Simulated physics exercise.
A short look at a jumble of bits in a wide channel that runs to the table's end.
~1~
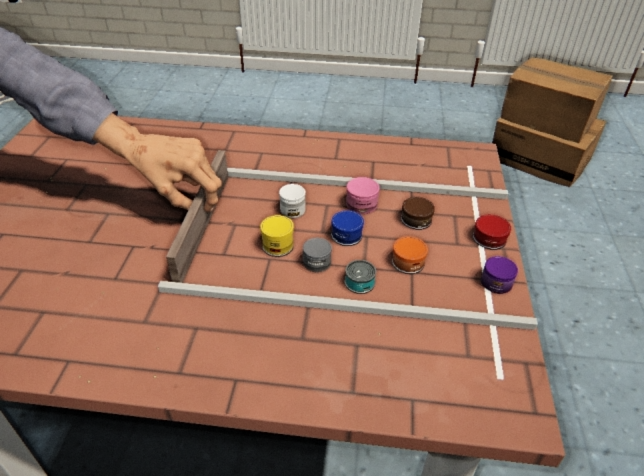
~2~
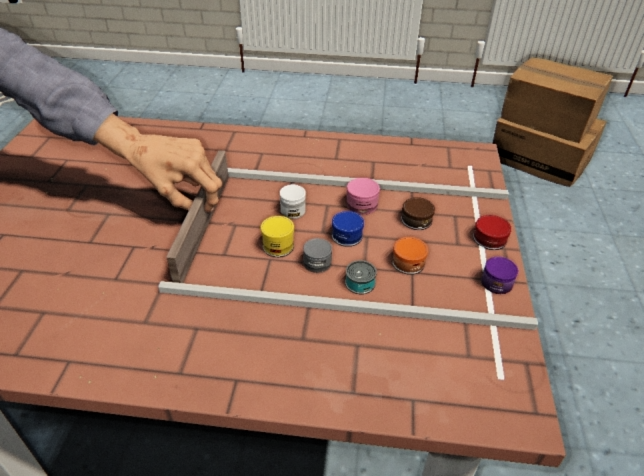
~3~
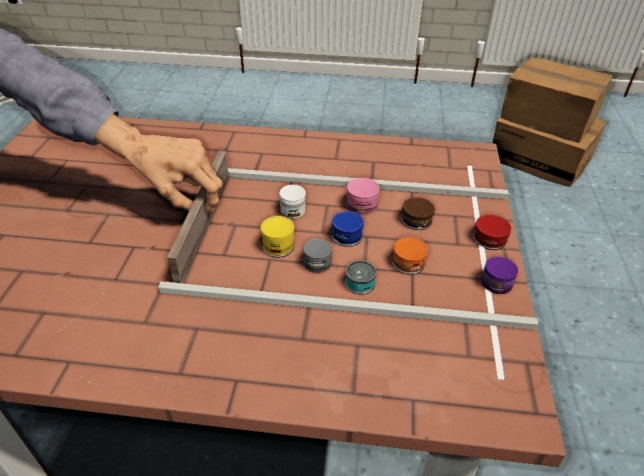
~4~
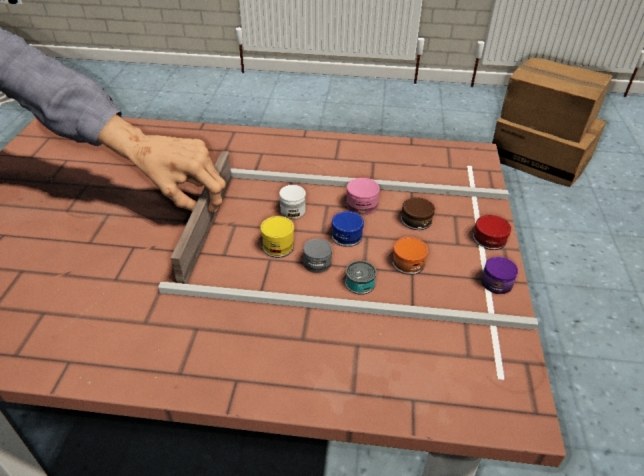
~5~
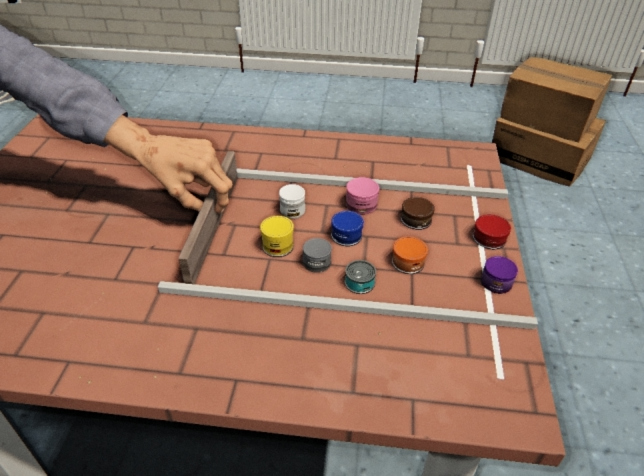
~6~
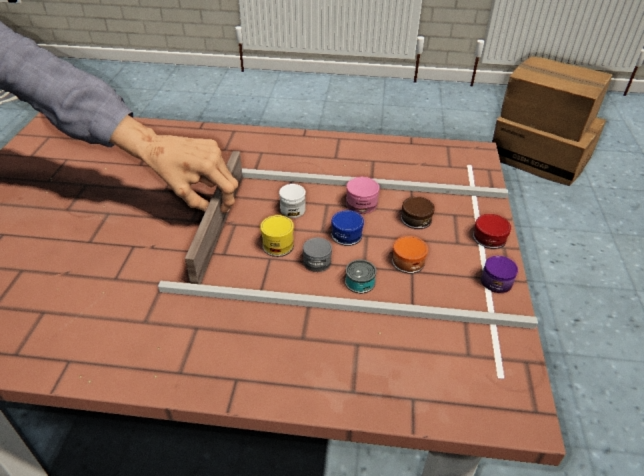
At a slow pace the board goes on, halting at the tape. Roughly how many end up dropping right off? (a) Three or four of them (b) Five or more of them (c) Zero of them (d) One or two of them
Answer: A.
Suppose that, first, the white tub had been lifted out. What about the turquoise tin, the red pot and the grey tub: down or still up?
Turquoise tin: Still there. Red pot: Over the edge. Grey tub: Still there.
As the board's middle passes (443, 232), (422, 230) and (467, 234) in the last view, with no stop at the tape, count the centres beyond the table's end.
First 0, next 0, last 2.
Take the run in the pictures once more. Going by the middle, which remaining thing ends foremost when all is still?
That would be the blue tin, which ends nearest.
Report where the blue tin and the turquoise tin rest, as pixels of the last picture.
The blue tin ends up near (505, 236), and the turquoise tin near (507, 302).
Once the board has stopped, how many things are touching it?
All in all, 5.
Soon after, none off yet; red pot at rest near (492, 231); purple tub at rest near (499, 275); brown tin at rest near (418, 213).
After that, none off yet; red pot at rest near (492, 231); purple tub at rest near (499, 275); brown tin displaced about its own width near (437, 213).
In the end, the number that fall off is three or four; gone, orange tin, brown tin, purple tub and red pot.
